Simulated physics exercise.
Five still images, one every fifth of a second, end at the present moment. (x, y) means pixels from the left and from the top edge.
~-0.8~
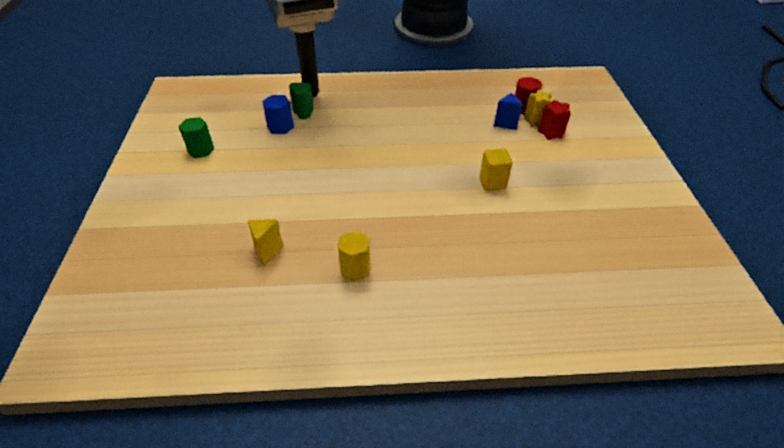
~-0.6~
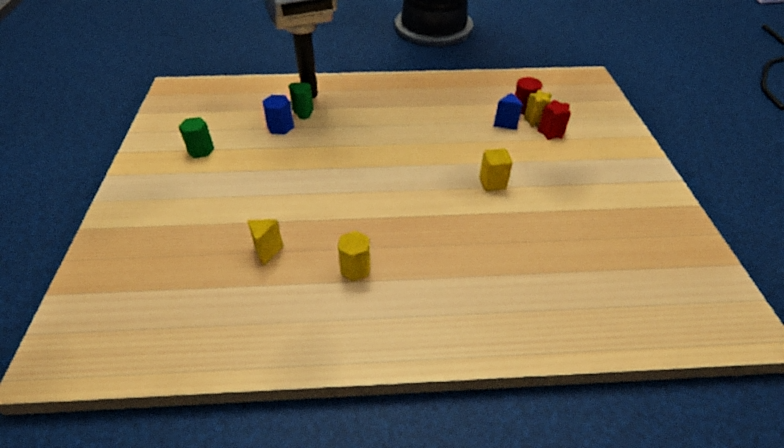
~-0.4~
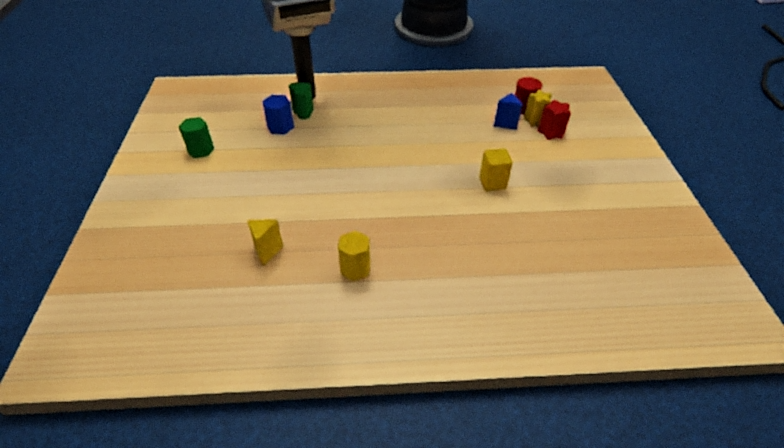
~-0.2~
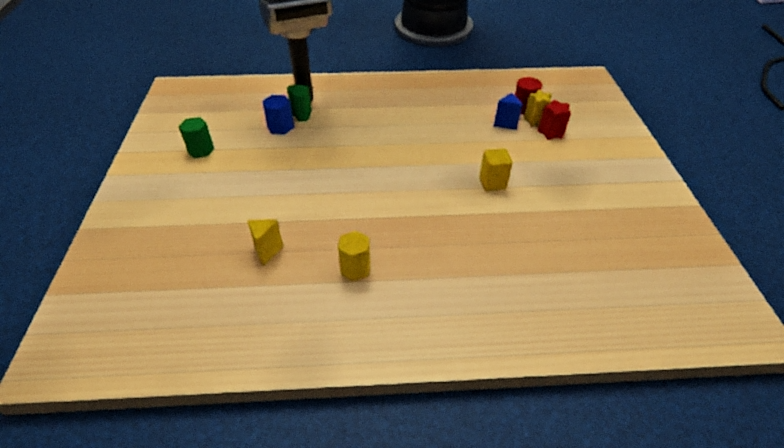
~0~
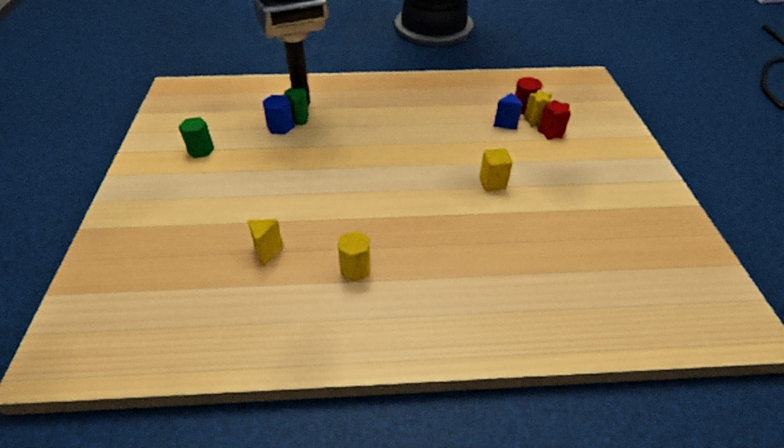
The clip opens on a wooden board scattered with red, yellow, blue and green blocks, a dark rod beside a small green block near the back left. The rod shifts slightly left and toward the viewer, nudging that green block closer against the blue one, while the other blocks stay still.
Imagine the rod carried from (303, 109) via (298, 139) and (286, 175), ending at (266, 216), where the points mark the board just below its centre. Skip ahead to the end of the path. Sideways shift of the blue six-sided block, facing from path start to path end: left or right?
It will end up to the right.
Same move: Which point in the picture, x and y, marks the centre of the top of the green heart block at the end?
Its top middle is near (269, 127).
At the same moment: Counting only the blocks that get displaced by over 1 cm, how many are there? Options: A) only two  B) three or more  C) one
I'll go with A - only two.
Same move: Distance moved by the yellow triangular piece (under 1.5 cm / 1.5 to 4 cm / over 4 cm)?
I'd go with under 1.5 cm for this block.
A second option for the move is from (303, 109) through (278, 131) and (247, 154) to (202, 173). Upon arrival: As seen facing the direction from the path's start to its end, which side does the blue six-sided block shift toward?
It will end up to the left.
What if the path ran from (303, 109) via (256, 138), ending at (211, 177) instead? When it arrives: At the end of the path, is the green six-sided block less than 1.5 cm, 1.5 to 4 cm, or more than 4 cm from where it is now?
Moves under 1.5 cm.
What follows on the original path. One third of the way, rod (297, 135); blue six-sided block (262, 109), turned 35° clockwise; green heart block (277, 121), turned 50° clockwise.
Two thirds of the way, rod (285, 170); blue six-sided block (262, 109), turned 35° clockwise; green heart block (269, 127), turned 85° clockwise.
At the end, rod (265, 211); yellow triangular piece still; blue six-sided block (262, 109), turned 35° clockwise; green heart block (269, 127), turned 85° clockwise.
